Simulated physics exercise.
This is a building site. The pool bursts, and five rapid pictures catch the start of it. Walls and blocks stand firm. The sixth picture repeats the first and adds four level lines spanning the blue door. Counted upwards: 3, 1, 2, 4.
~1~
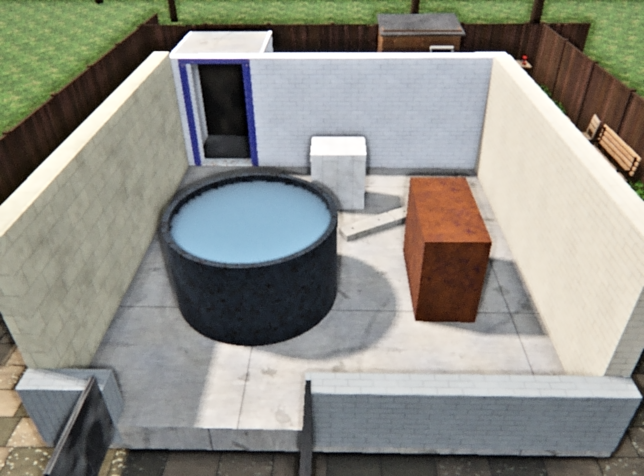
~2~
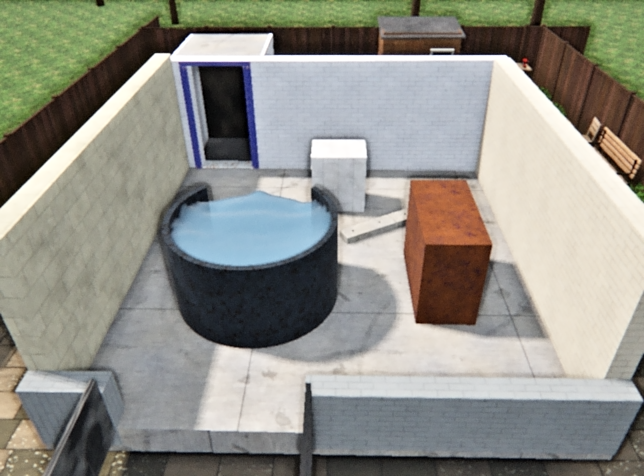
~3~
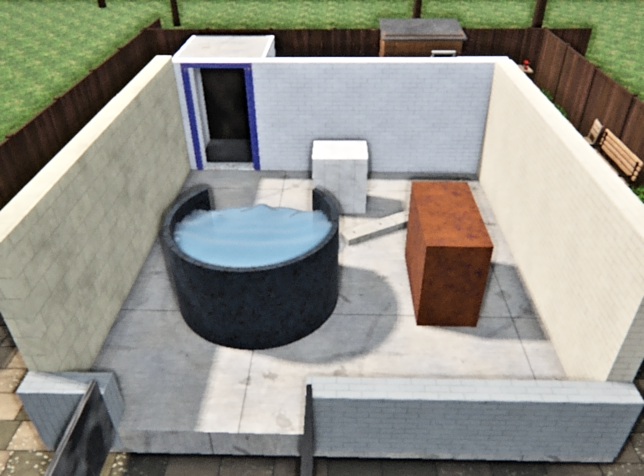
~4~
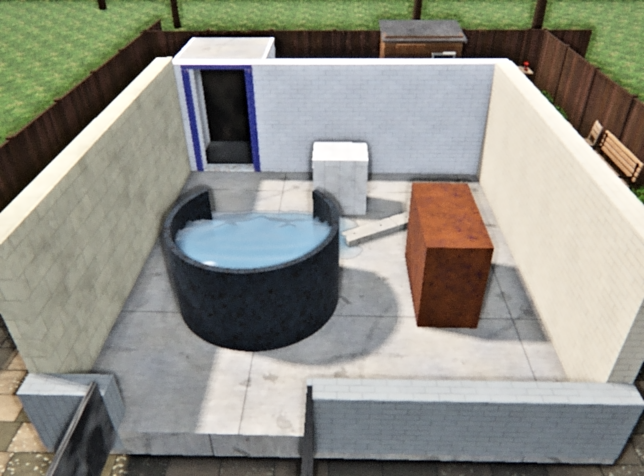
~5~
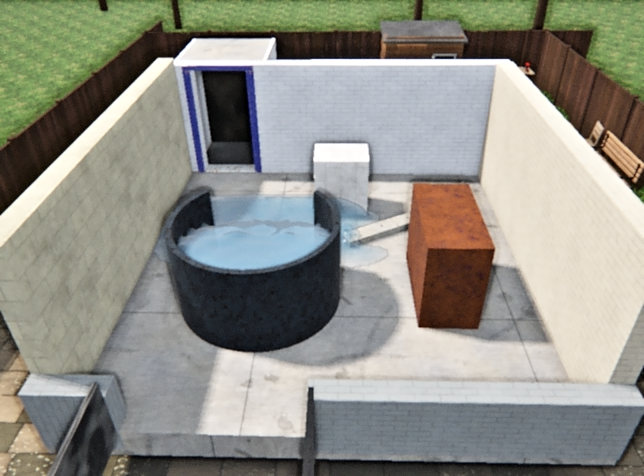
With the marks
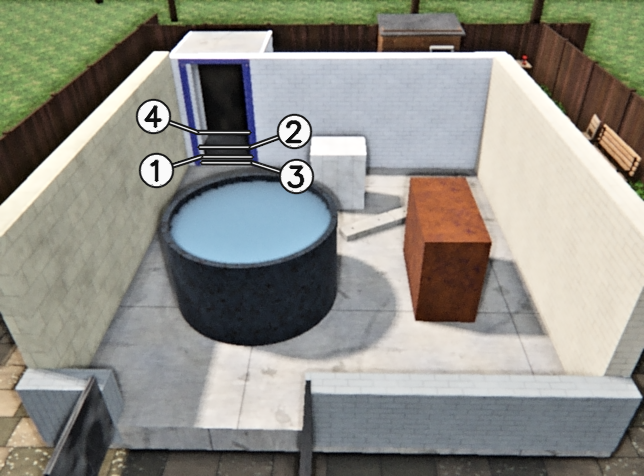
Round dark pool losing the back section of its wall, its blue water sinking and spreading across the walled concrete yard behind.
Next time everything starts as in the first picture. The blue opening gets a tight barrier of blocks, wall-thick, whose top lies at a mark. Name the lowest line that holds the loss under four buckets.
Height 4.
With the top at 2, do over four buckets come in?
Yes.
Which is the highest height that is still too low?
2.
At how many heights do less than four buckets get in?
One of them.
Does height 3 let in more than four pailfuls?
Yes, it does.
On the marked copy, 1 at (226, 156); 2 at (225, 147); 3 at (227, 162); 4 at (223, 132); from the bottom up 3, 1, 2, 4.
If 1 is chosen, dozens of bucketfuls pour in.
If 2 is chosen, about 9 bucketfuls get in.
If 3 is chosen, dozens of bucketfuls pour in.
If 4 is chosen, nothing gets over.
